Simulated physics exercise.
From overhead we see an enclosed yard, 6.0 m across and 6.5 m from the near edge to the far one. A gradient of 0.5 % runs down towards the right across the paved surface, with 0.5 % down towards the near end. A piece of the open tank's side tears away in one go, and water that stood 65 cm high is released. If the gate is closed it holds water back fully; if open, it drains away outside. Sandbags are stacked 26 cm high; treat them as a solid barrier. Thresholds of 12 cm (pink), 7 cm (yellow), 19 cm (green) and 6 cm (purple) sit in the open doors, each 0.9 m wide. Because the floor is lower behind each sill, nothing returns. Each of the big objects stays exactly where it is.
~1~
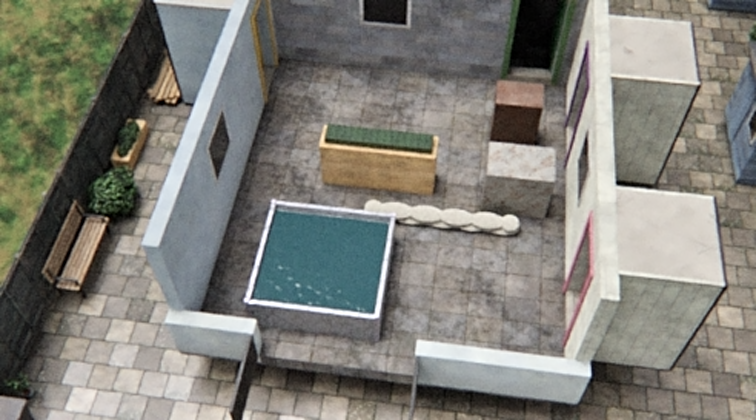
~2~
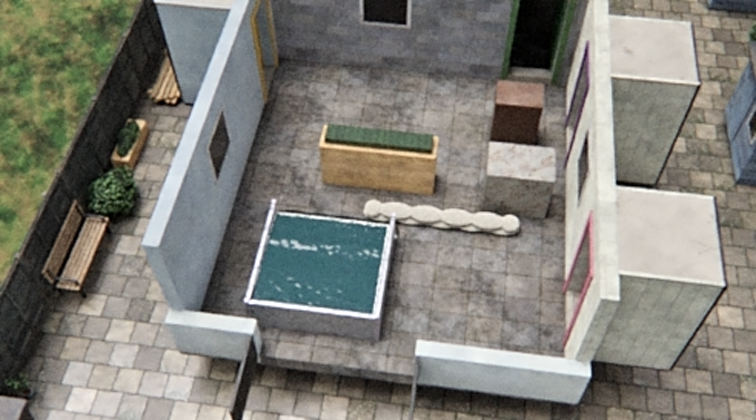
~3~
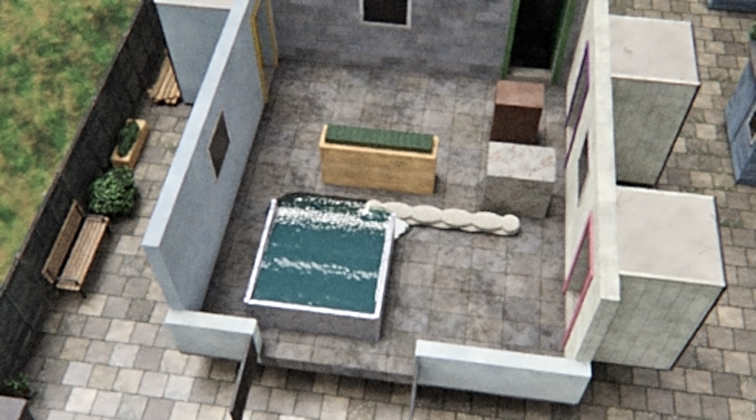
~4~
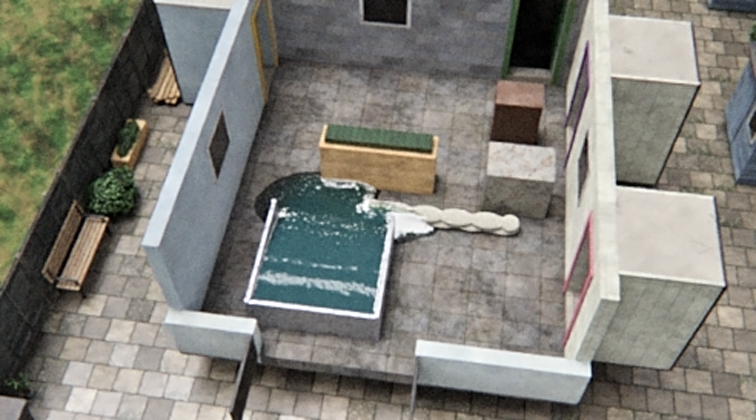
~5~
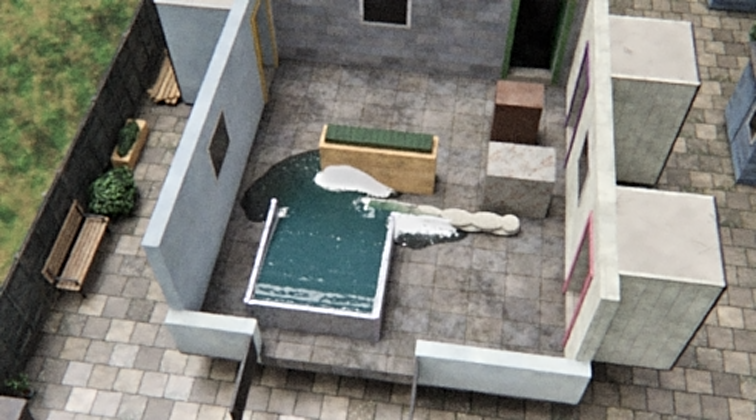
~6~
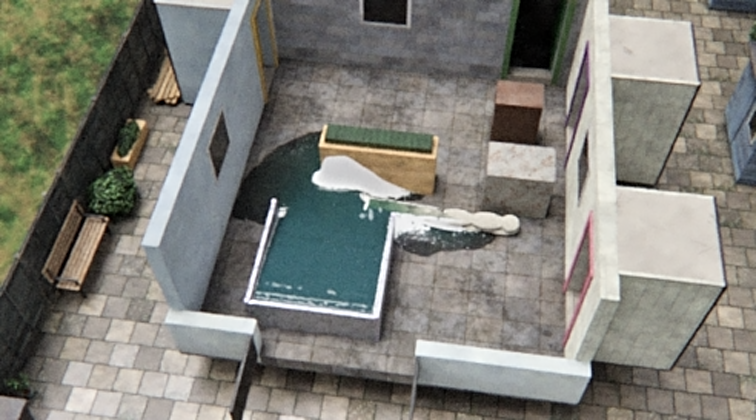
A walled, paved yard held a square open tank of still teal water until its far side gave way, and the water poured out, foaming against the wooden planter and spreading around the pale sandbags.
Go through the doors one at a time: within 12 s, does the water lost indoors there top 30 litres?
As I see it, the pink door remains within the limit; the yellow door breaks the limit; the green door remains within the limit; the purple door breaks the limit.
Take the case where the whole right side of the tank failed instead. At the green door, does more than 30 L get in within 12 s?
Measured against that limit, the green door stays within it.
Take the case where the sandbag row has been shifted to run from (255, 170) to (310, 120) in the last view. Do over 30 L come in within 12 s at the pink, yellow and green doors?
Doors: Pink stays under / yellow stays under / green stays under.
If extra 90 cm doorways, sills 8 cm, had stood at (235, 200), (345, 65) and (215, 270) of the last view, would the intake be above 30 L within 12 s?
Taking them in order, the first gets enough, the second enough and the third too little.
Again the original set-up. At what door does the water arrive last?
It's the green door.
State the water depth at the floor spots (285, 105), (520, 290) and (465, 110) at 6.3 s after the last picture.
First 8 cm, then 6 cm, then 6 cm.
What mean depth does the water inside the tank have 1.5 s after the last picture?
I'd put the average depth near 21 cm.
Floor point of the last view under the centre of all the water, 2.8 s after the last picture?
Centre: Approx. (359, 195) px.
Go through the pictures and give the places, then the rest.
Still water, 65 cm deep, in the open tank at (323, 259), in the first picture.
The front is at a hidden place, 1.1 m from the gap on the open tank's far side; 0.5 m2 of floor is under water; 65 cm left at the back of the open tank, in the second picture.
The front is at (407, 227), 1.3 m from the gap on the open tank's far side; 1.4 m2 of floor is under water; 65 cm left at the back of the open tank, in the third picture.
Water pours out on the open tank's far side and has run 1.8 m, to (434, 230); typically 12 cm deep outside, 64 cm at the open tank's back, in the fourth picture.
The front is at (461, 233), 2.2 m from the gap on the open tank's far side; 3.5 m2 of floor is under water; 57 cm left at the back of the open tank, in the fifth picture.
Water pours out on the open tank's far side and has run 2.8 m, to (491, 236); typically 7 cm deep outside, 55 cm at the open tank's back, in the sixth picture.
Then, 0.7 s after the last picture water covers 35 % of the floor and is deepest (48 cm) near (347, 190); pink door not reached, yellow door not reached, green door not reached, purple door not reached.
Then, 1.5 s after the last picture water covers 45 % of the floor and is deepest (38 cm) near (286, 65); pink door 11 cm at the sill, 0 L in, yellow door 11 cm at the sill, 4 L in, green door not reached, purple door not reached.
Then, 2.8 s after the last picture water covers 70 % of the floor and is deepest (24 cm) near (278, 64); pink door 9 cm at the sill, 0 L in, yellow door 13 cm at the sill, 26 L in, green door not reached, purple door 5 cm at the sill, 0 L in.
Then, 6.3 s after the last picture water covers 95 % of the floor and is deepest (16 cm) near (535, 180); pink door 7 cm at the sill, 0 L in, yellow door 7 cm at the sill, 71 L in, green door 14 cm at the sill, 0 L in, purple door 12 cm at the sill, 29 L in.
Then, 11.3 s after the last picture water covers 95 % of the floor and is deepest (10 cm) near (562, 381); pink door 6 cm at the sill, 0 L in, yellow door 6 cm at the sill, 73 L in, green door 8 cm at the sill, 0 L in, purple door 9 cm at the sill, 71 L in.
